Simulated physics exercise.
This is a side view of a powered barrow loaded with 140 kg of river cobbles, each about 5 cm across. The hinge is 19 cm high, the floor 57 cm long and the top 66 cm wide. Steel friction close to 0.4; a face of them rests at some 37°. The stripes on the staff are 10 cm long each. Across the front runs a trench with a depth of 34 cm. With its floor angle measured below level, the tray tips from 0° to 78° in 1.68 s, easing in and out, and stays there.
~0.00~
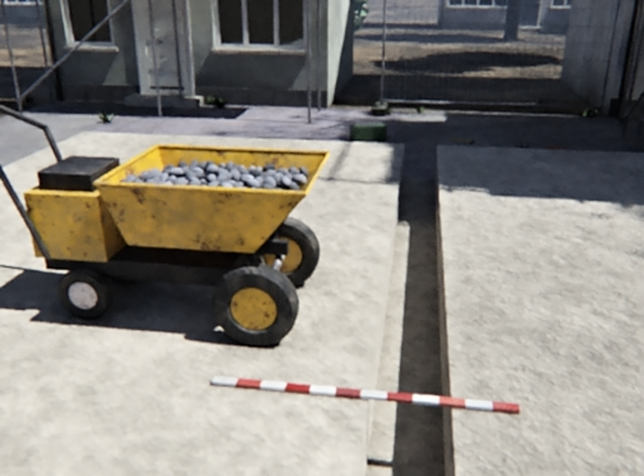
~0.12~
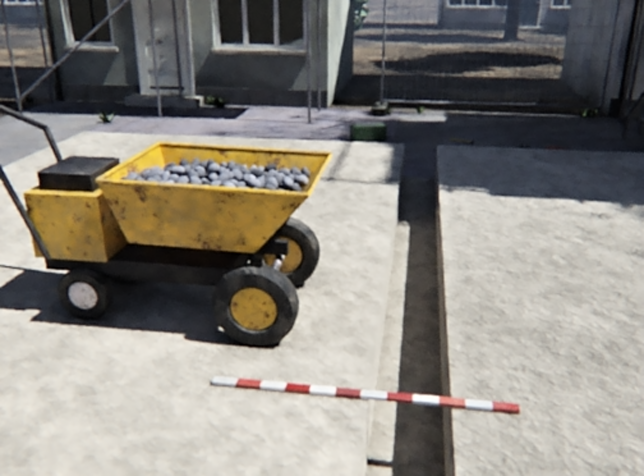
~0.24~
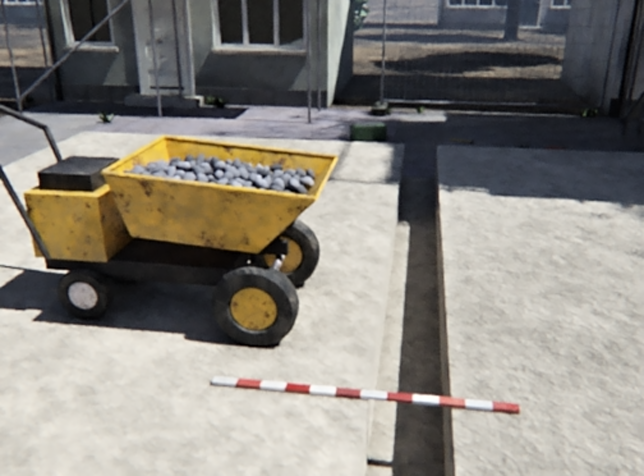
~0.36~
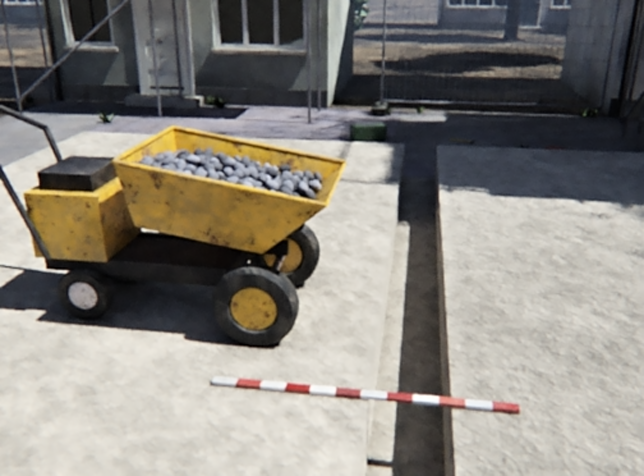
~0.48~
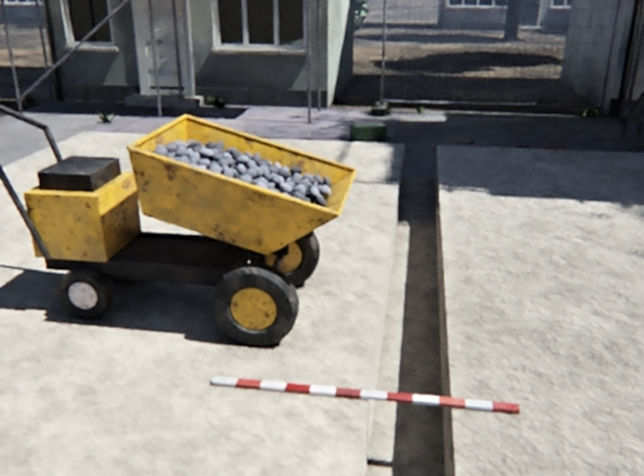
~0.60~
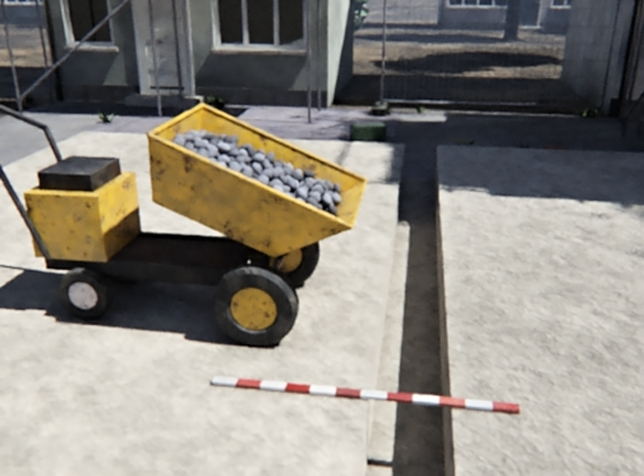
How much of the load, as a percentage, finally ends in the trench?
I would put it at about 90 per cent.
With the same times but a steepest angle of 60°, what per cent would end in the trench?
Then close to 75 per cent.
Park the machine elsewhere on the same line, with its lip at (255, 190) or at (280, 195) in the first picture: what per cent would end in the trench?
I'd say some 70 per cent and some 100 per cent.
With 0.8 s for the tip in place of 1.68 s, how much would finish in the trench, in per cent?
My guess is near 80 percent.
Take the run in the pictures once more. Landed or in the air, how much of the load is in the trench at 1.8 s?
Some 60 per cent of the load by that point.
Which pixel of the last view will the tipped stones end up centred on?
(417, 362).
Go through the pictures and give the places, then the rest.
In the first picture, lip at (306, 194), floor tilted 0°, highest stones at (217, 172).
In the second picture, lip at (308, 195), floor tilted 1°, highest stones at (205, 170); the stones move at 0.2 m/s on average.
In the third picture, the tray is at 4°, its lip at (316, 199); the top of the load is at (206, 165); the stones move at 0.3 m/s on average.
In the fourth picture, lip at (326, 206), floor tilted 9°, highest stones at (197, 158); the stones move at 0.4 m/s on average.
In the fifth picture, the tray is at 15°, its lip at (339, 215); the top of the load is at (193, 149); the stones move at 0.5 m/s on average.
In the sixth picture, lip at (352, 228), floor tilted 23°, highest stones at (204, 139); the stones move at 0.6 m/s on average.
After 1.3 s the floor is at 66°; 99 % in the tray, 1 % in the trench; the foremost stones are at (415, 288).
After 1.8 s the floor is at 78°; 30 % in the tray, 60 % in the trench, 9 % past the trench; the foremost stones are at (529, 332).
After 2.1 s the floor is at 78°; 6 % in the tray, 84 % in the trench, 10 % past the trench; the foremost stones are at (586, 333).
After 4.1 s the floor is at 78°; 0 % in the tray, 90 % in the trench, 10 % past the trench; the foremost stones are at (607, 334).
